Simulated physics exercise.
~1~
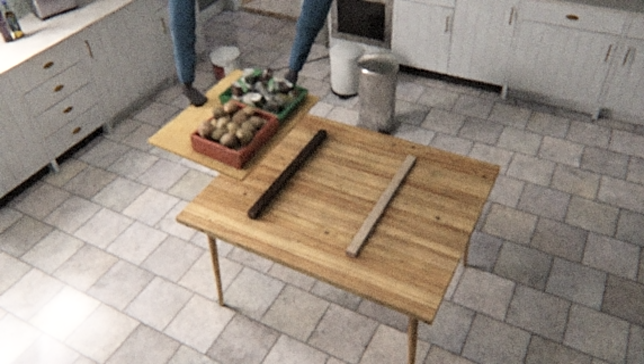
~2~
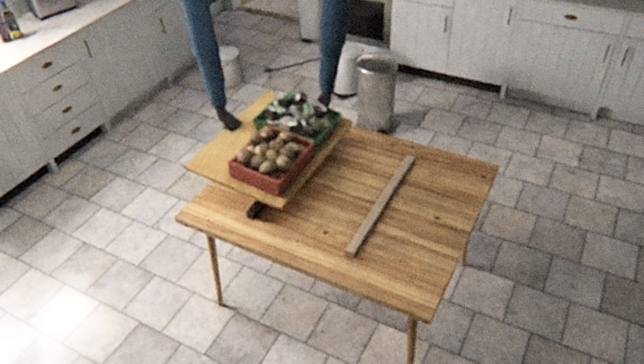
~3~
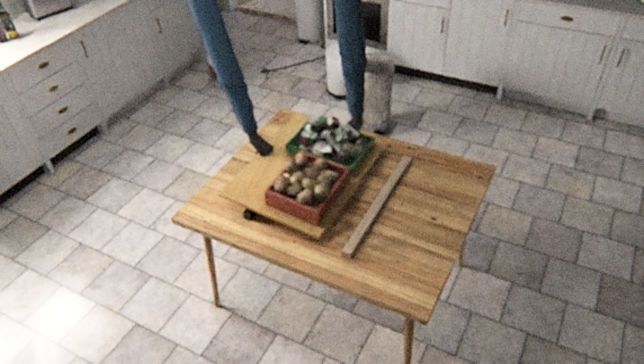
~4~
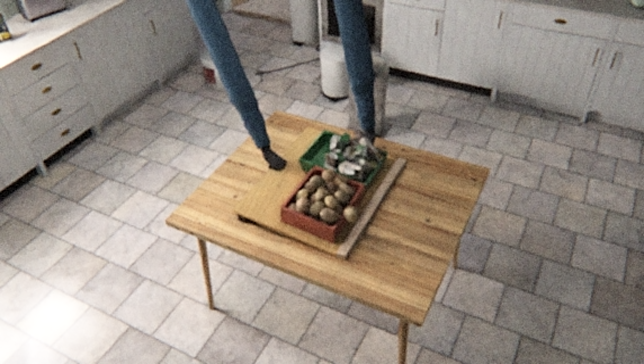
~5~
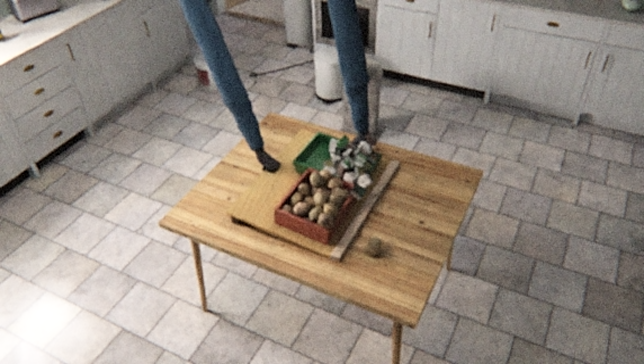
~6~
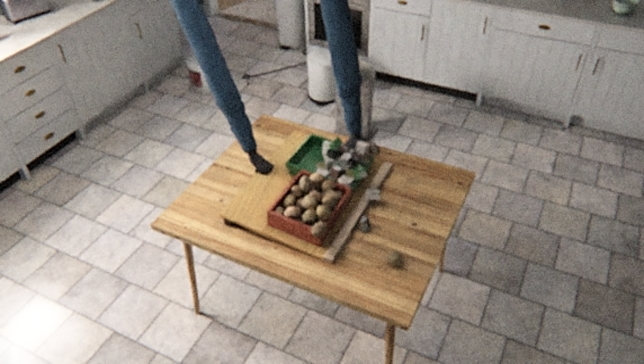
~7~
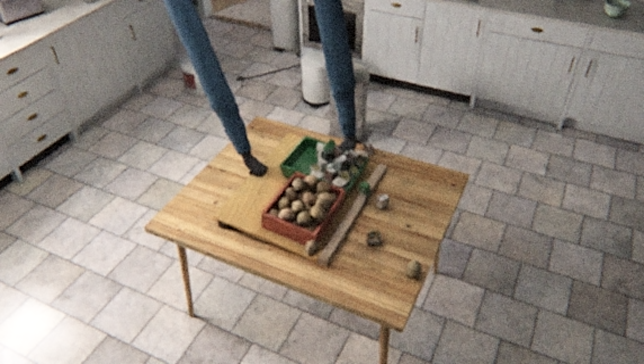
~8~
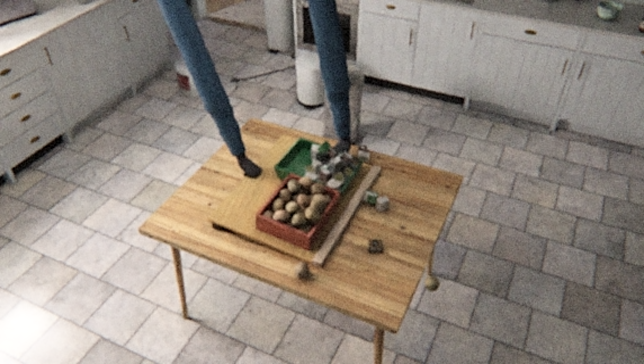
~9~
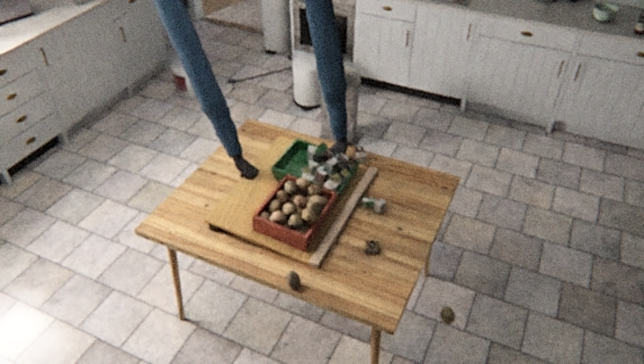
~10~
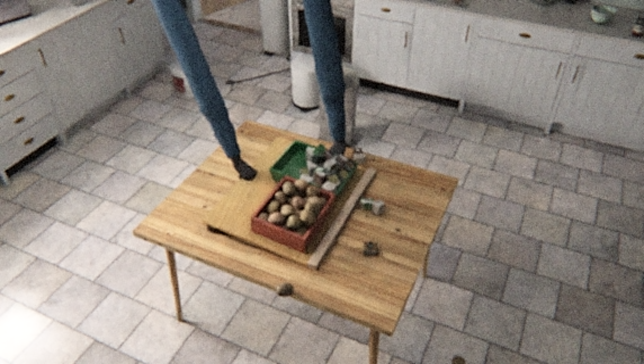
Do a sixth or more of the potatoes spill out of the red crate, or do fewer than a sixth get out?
Fewer than a sixth get out. Only a couple of potatoes leave the red crate and roll across the table, while the rest stay heaped inside.
